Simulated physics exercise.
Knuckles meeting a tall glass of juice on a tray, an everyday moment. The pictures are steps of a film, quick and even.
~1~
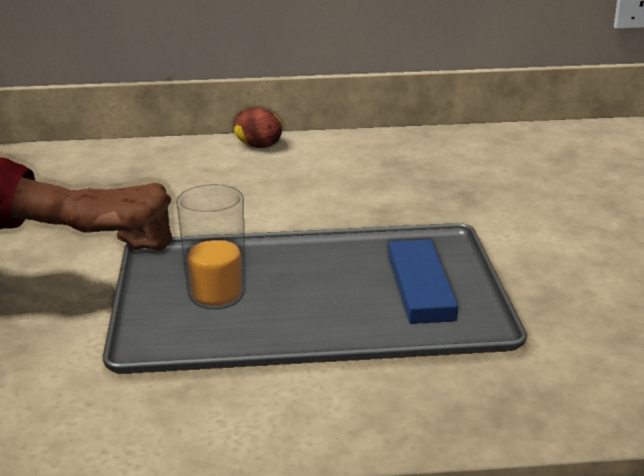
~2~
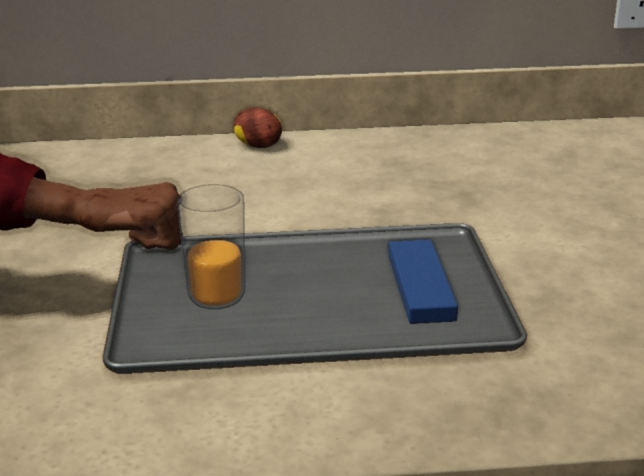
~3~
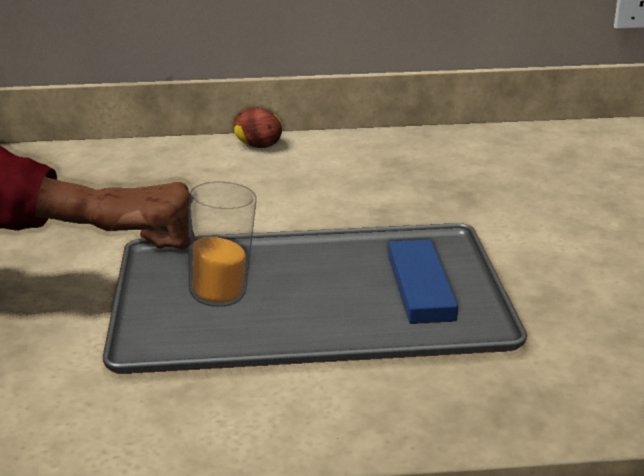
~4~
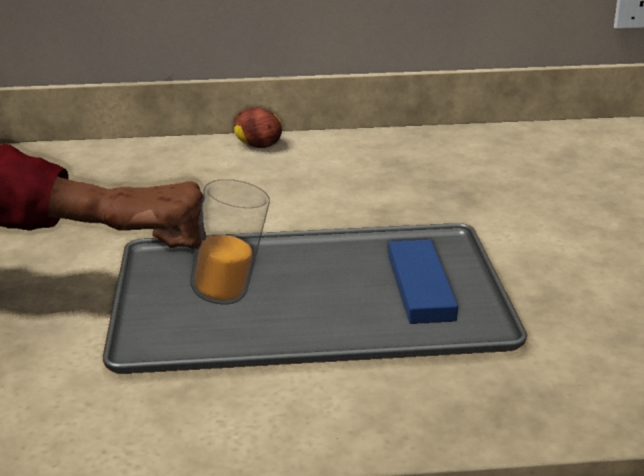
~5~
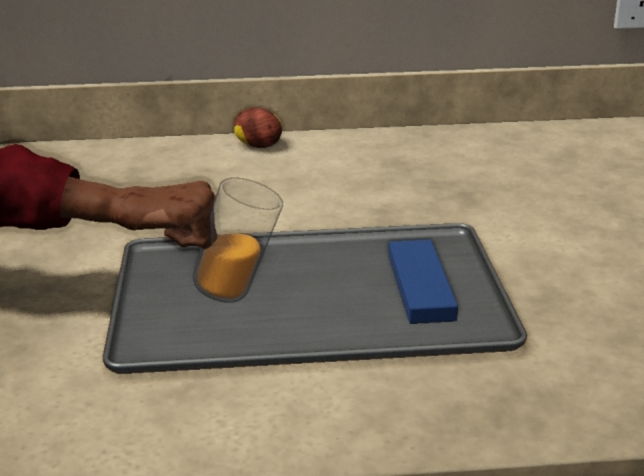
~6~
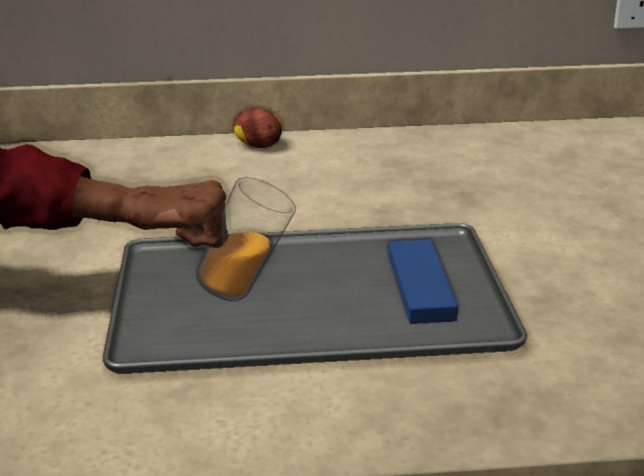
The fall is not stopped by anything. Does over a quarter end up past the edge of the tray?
No.
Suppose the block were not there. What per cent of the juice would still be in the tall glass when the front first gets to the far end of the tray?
60 %.
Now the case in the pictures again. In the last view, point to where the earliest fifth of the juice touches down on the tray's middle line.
(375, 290).
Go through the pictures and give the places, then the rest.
The first picture shows tilt 0°; right rim (241, 198); surface from (187, 252) to (240, 249); the tray's far rim is at (495, 277); a block is fixed to the tray further along.
The second picture shows tilt 0°; right rim (242, 198); surface from (187, 252) to (240, 249).
The third picture shows tilt 6°; right rim (254, 199); surface from (193, 241) to (245, 249).
The fourth picture shows tilt 13°; right rim (267, 200); surface from (200, 240) to (252, 248).
The fifth picture shows tilt 20°; right rim (281, 204); surface from (205, 245) to (260, 242).
The sixth picture shows tilt 27°; right rim (293, 208); surface from (208, 247) to (270, 239).
A moment on, the tall glass is falling and 100 per cent is in the glass, 0 on the tray and 0 above or beyond its rim.
Next, the tall glass lies on its side and 89 per cent is in the glass, 6 on the tray and 5 above or beyond its rim.
Then the tall glass lies on its side and 46 per cent is in the glass, 29 on the tray and 25 above or beyond its rim.
Later the tall glass lies on its side and 24 per cent is in the glass, 55 on the tray and 20 above or beyond its rim.
In the end 85 per cent is held by tray and glass, 15 is off the tray.
